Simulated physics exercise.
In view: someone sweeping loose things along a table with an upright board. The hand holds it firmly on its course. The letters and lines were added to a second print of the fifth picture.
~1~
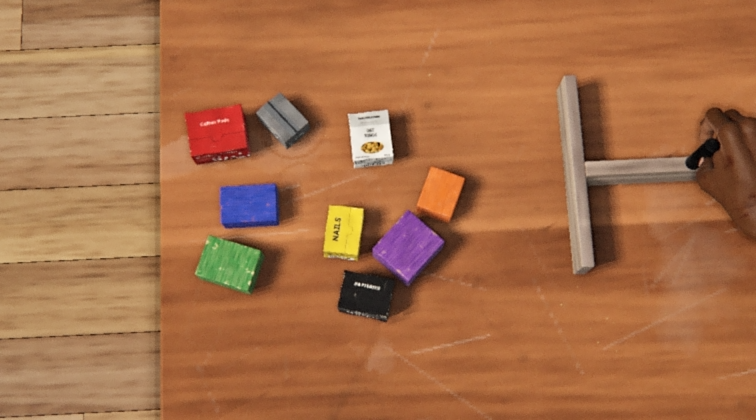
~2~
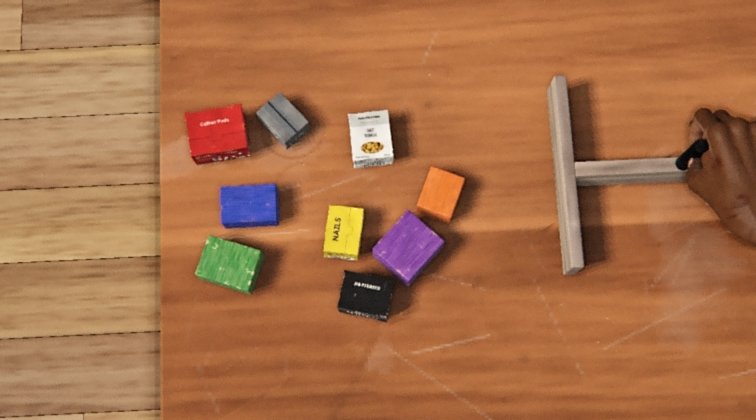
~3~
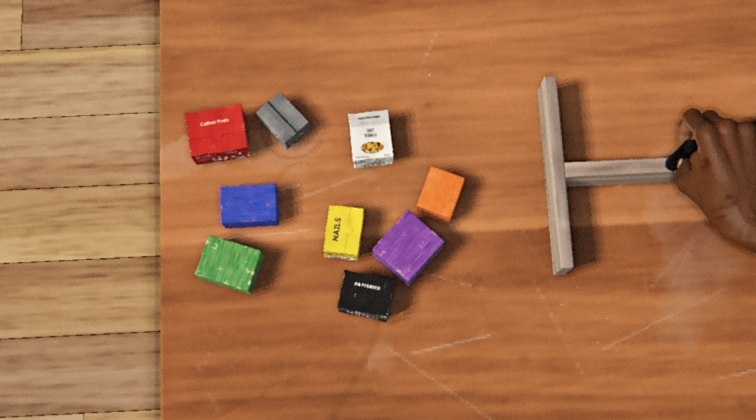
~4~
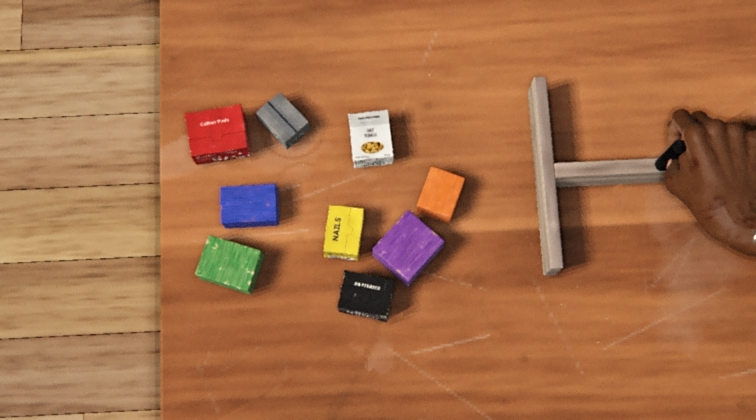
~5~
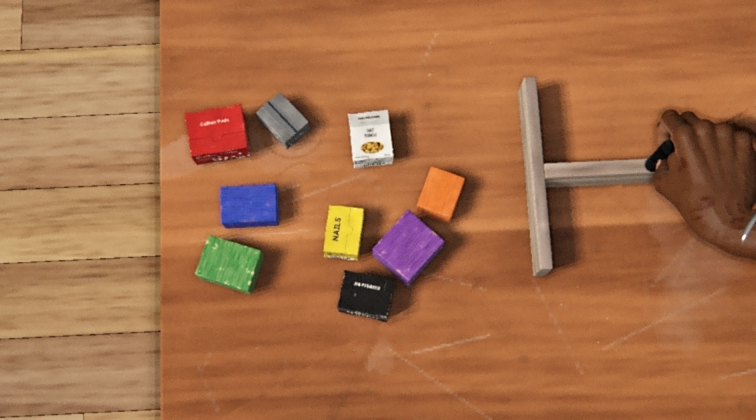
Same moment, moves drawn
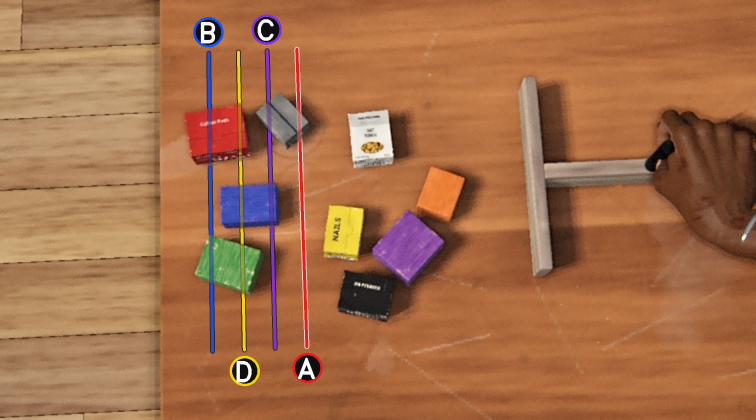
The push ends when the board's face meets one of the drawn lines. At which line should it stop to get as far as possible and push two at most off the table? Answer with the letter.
At D, and not beyond.
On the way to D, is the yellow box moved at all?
Yes.
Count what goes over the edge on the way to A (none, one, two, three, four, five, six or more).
In all, none.
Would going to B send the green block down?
Yes.
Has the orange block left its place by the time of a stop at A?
Yes.
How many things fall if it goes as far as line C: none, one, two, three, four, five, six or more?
The count is none.
On the marked copy, A at (302, 193); B at (211, 197); C at (271, 195); D at (241, 196).
Taking D. A third of the way, board (431, 176); purple block (392, 251); orange block (405, 192).
Two thirds of the way, board (324, 181); green block (207, 272); blue block (218, 197).
When it is over, board (242, 185); red box over the edge; green block over the edge; two fallen.
As for the rest, A is within the limit but short; B drops four; C is within the limit but short.
